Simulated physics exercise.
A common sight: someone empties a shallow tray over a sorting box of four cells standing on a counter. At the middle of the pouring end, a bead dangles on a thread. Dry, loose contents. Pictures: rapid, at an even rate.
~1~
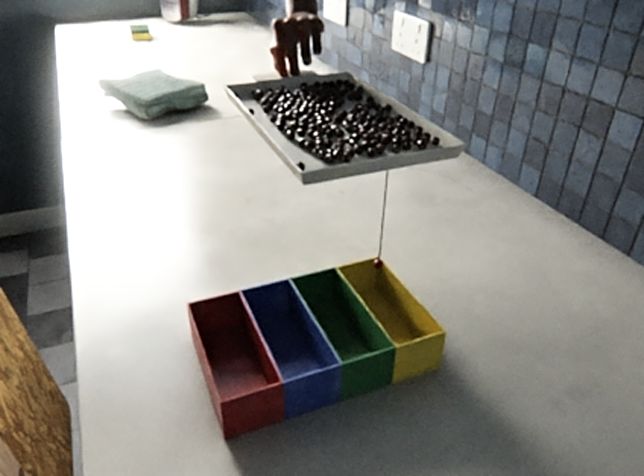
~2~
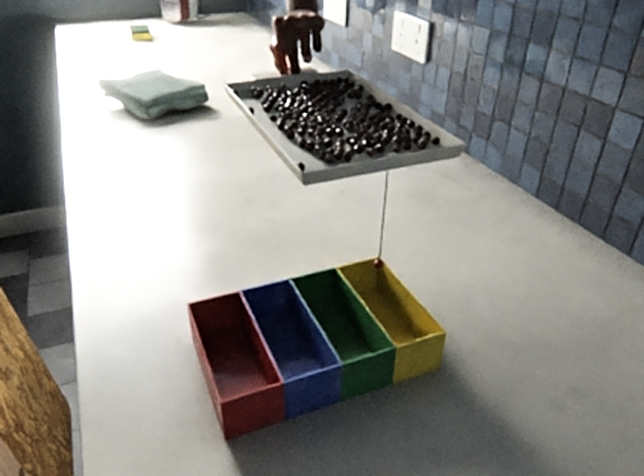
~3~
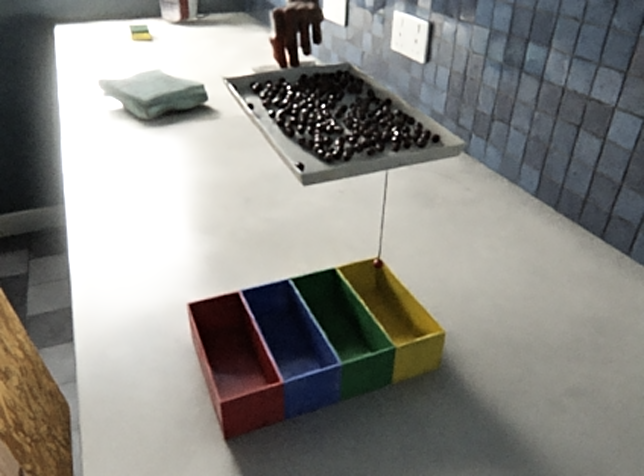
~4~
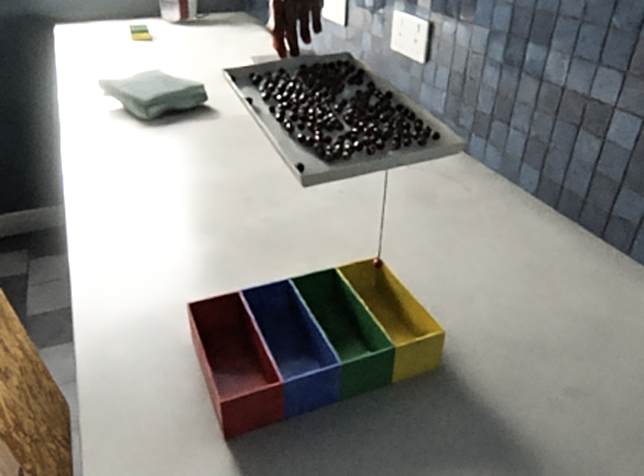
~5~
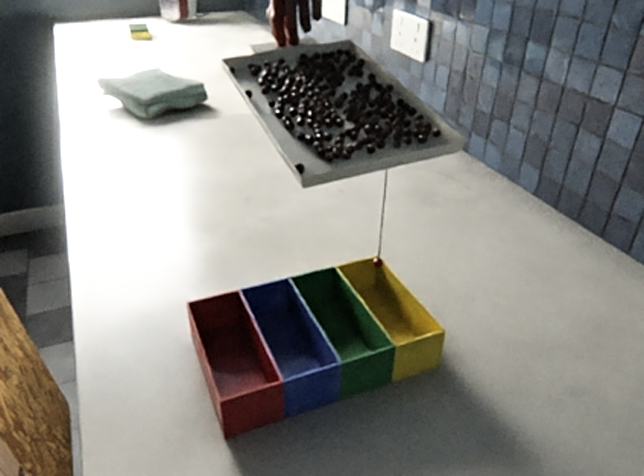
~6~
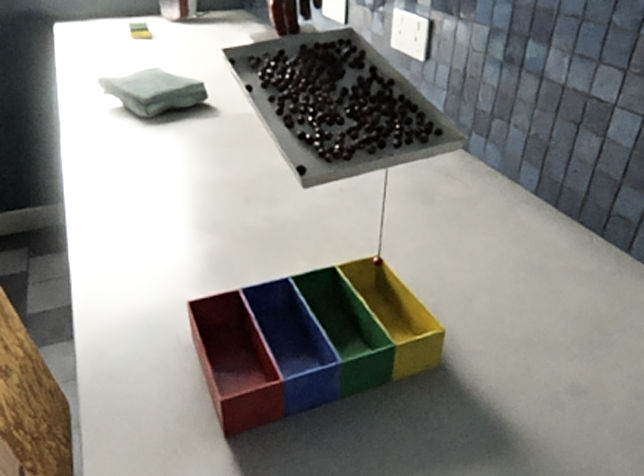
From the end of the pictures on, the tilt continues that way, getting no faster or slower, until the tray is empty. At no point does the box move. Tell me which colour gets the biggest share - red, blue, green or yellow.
The biggest share goes to green.
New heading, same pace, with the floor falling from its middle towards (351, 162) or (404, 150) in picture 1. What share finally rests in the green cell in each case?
In turn some 40 and 0 per cent.
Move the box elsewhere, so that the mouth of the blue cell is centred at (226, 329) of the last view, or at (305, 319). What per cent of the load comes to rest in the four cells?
Result, in turn: 80 %, 100 %.
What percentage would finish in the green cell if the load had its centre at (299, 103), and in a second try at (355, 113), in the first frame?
First try 50 %, second try 40 %.
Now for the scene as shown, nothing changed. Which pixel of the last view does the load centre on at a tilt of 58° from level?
Load centre: Approx. (343, 154).
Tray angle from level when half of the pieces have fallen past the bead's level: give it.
Close to 80 degrees, I reckon.
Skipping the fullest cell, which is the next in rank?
Just behind the top cell comes the blue one.
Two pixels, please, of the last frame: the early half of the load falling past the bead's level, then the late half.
I'd say around (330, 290) at first, then around (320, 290).
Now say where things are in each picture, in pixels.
The first frame shows corners of the pouring end at (304, 170) and (461, 143), level; middle of the load at (340, 117), chocolate balls; bead on its thread at (379, 264); red cell at (253, 407); blue cell at (313, 388); green cell at (368, 370); yellow cell at (419, 354).
The second frame shows corners of the pouring end at (304, 171) and (461, 143), level; middle of the load at (340, 116).
The third frame shows corners of the pouring end at (304, 172) and (461, 142), tipped barely, lowest at the left corner; middle of the load at (340, 112).
The fourth frame shows corners of the pouring end at (303, 174) and (461, 141), tipped a little, lowest at the left corner; middle of the load at (340, 106).
The fifth frame shows corners of the pouring end at (303, 175) and (462, 139), tipped a little, lowest at the left corner; middle of the load at (340, 100).
The sixth frame shows corners of the pouring end at (303, 176) and (463, 137), tipped a little, lowest at the left corner; middle of the load at (341, 95), about half on the move; red cell at (253, 405); blue cell at (313, 386); green cell at (368, 368); yellow cell at (418, 352).
Soon, tray tipped steeply; most on the tray; a small part in the blue cell; a small part in the green cell; a stray few in the yellow cell; a small part falling or outside the box.
A while on, tray tipped right over; a stray few on the tray; about half in the green cell; about a quarter in the blue cell; about a quarter in the yellow cell; a stray few in the red cell; a stray few falling or outside the box.
Towards the end, tray tipped past a quarter turn; about half in the green cell; about a quarter in the blue cell; about a quarter in the yellow cell; a stray few in the red cell; a stray few falling or outside the box.
Finally, tray tipped past a quarter turn; about half in the green cell; about a quarter in the blue cell; about a quarter in the yellow cell; a stray few in the red cell; a stray few outside the box.
